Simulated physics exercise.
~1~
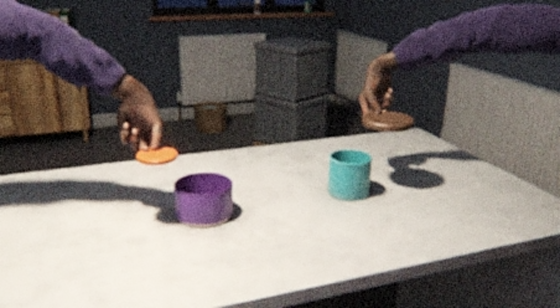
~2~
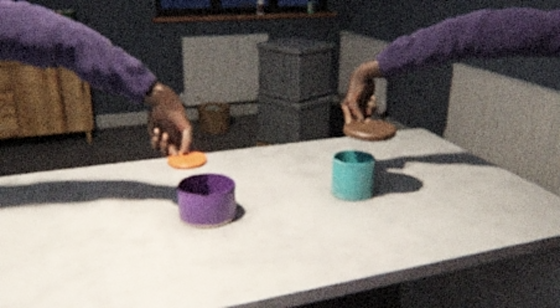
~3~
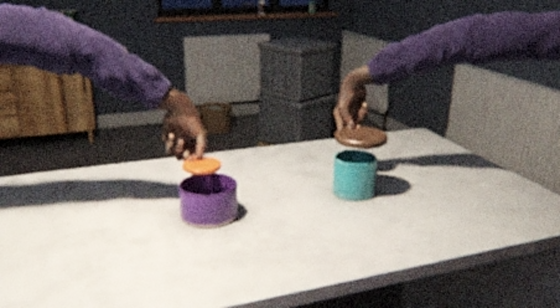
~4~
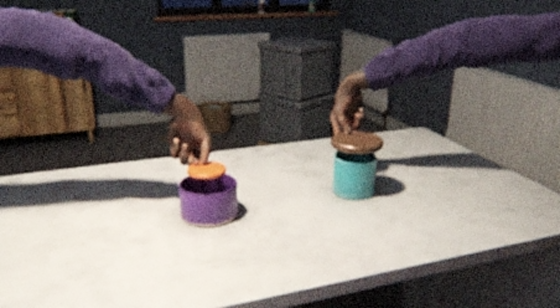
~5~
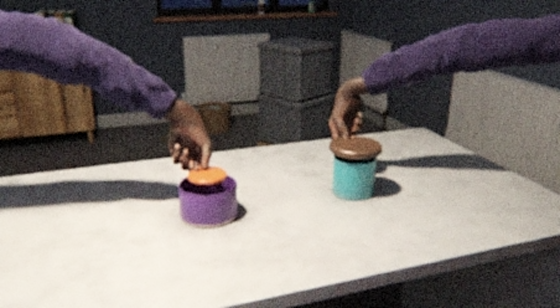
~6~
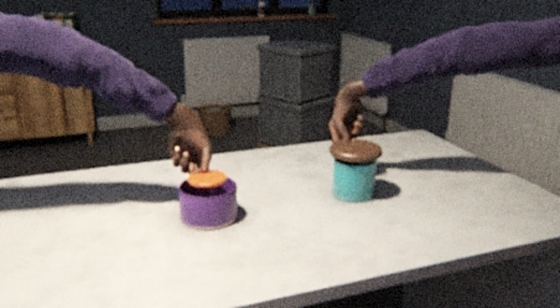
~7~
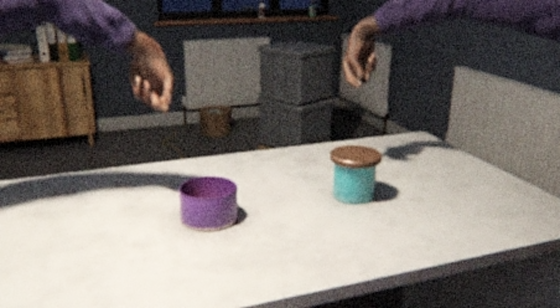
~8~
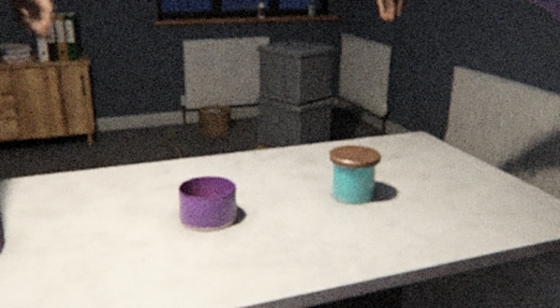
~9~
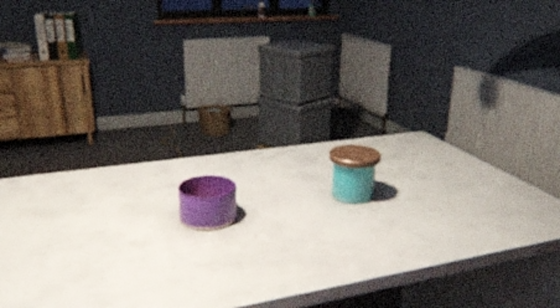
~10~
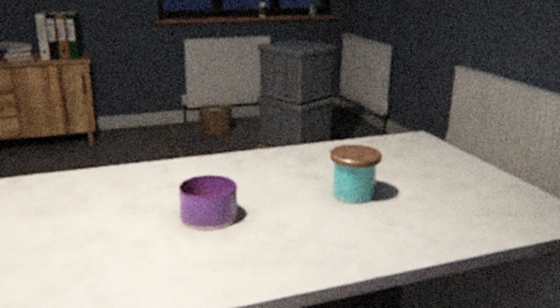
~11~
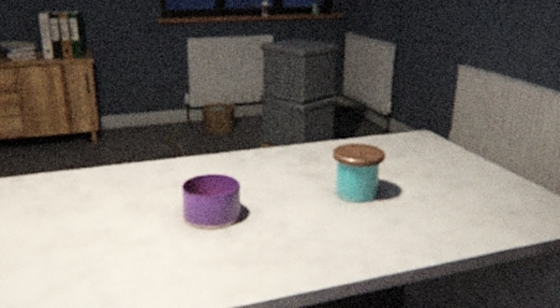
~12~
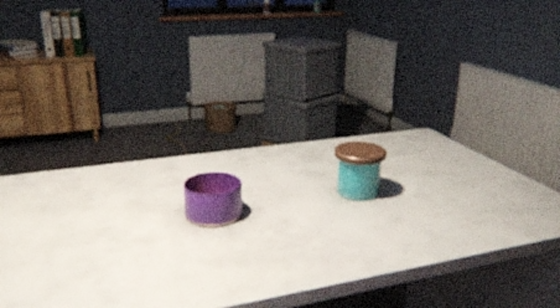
Two hands lowering lids onto pots, the brown one resting on the teal pot, the orange one dropping inside the purple.
